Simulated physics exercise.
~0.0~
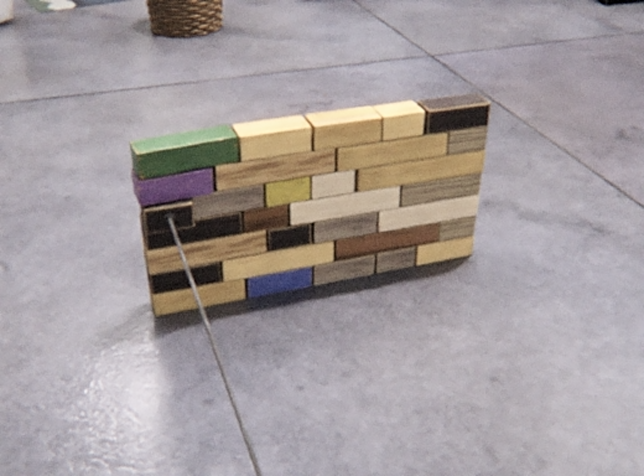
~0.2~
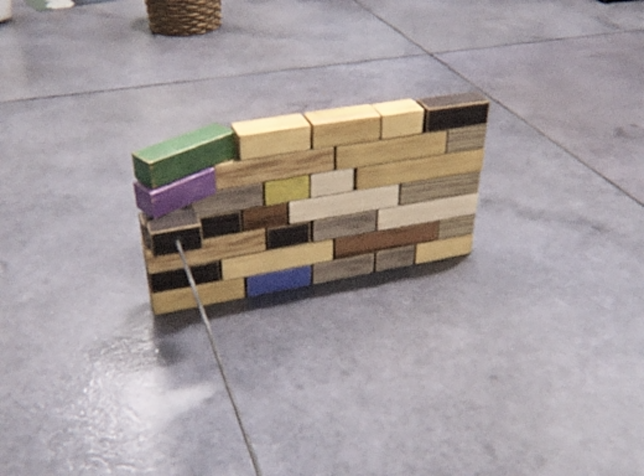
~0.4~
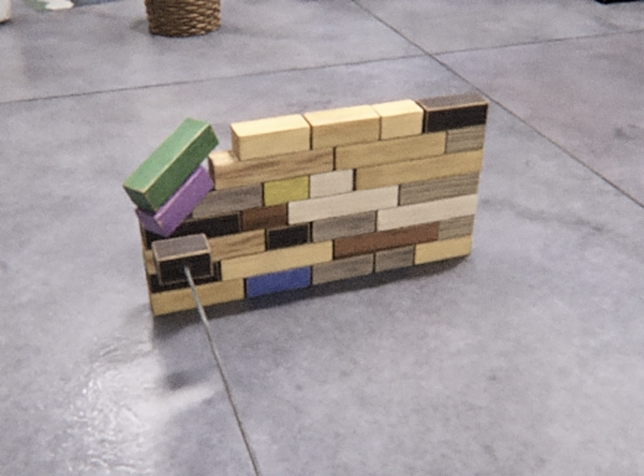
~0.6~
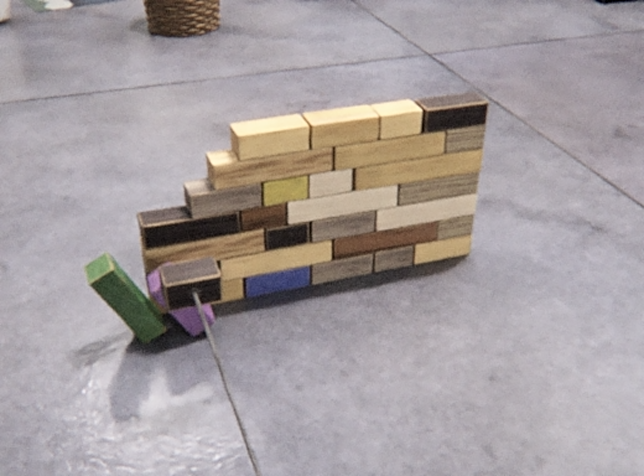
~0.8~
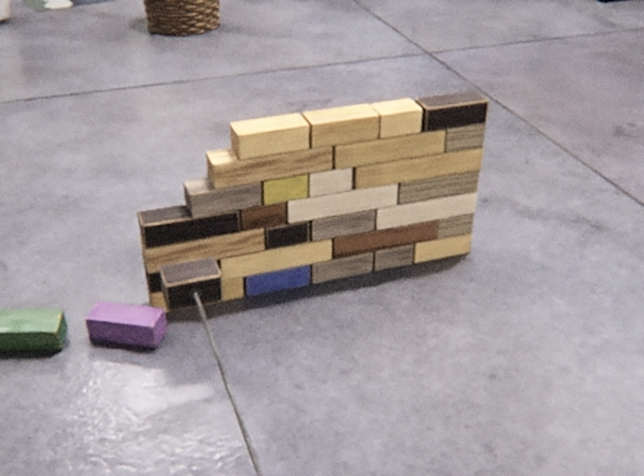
On a grey tiled floor, a thin rod drawing a dark block from a wooden block wall, green and purple blocks tumbling down left.
